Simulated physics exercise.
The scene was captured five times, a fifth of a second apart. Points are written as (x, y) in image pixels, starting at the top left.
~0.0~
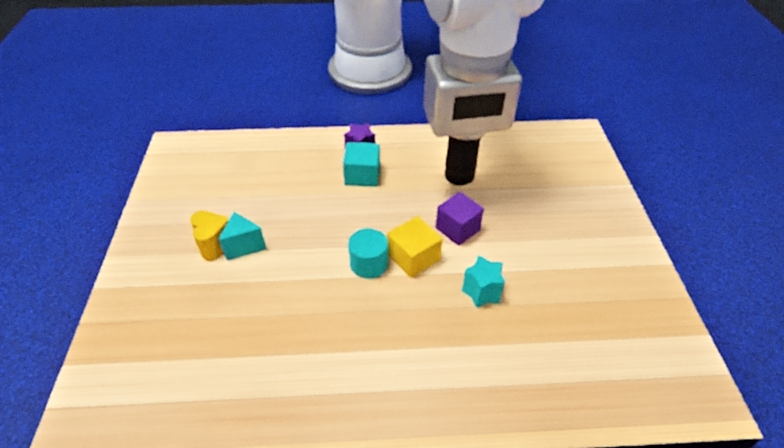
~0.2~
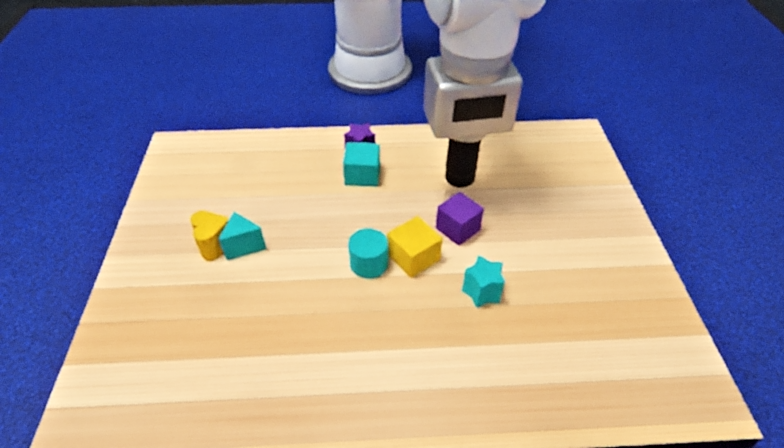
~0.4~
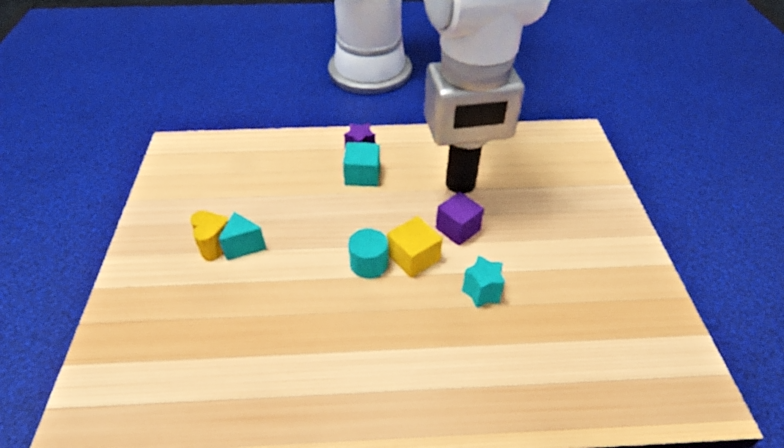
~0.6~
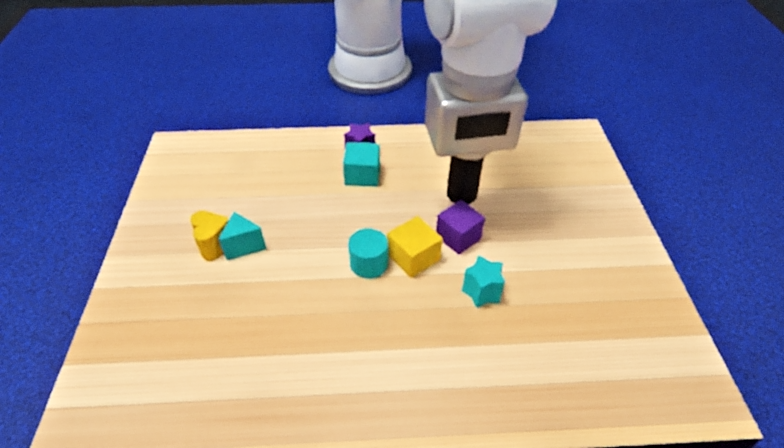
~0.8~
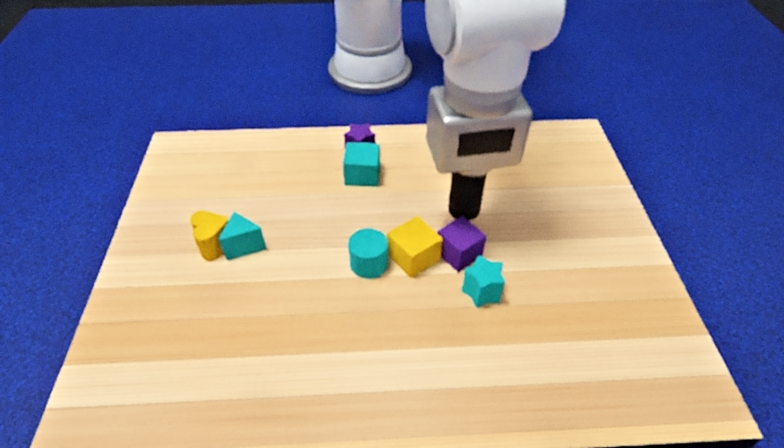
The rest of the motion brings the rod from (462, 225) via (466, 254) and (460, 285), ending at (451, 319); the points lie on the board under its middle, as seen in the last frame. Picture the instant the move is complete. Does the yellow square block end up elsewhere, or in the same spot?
Moved away.
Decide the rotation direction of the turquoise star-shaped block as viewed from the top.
Prediction: Counterclockwise.
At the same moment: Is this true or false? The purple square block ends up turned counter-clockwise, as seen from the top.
Answer: False.
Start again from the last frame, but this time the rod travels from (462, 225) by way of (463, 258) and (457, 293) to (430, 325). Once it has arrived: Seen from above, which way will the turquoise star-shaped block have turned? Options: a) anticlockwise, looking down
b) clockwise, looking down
a (anticlockwise, looking down)
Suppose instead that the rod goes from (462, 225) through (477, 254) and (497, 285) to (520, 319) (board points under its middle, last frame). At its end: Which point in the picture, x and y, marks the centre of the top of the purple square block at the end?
The answer is (461, 266).
The first path, step by step. One third of the way, rod (468, 240); yellow square block (411, 241), turned 30° clockwise; purple square block (455, 261), turned 30° clockwise; turquoise star-shaped block (490, 286), turned 35° anticlockwise.
Two thirds of the way, rod (462, 272); yellow square block (410, 242), turned 35° clockwise; purple square block (439, 287), turned 75° clockwise; turquoise star-shaped block (488, 293), turned 75° anticlockwise.
At the end, rod (453, 305); yellow square block (410, 242), turned 35° clockwise; purple square block (418, 312), turned 115° clockwise; turquoise star-shaped block (490, 301), turned 105° anticlockwise.
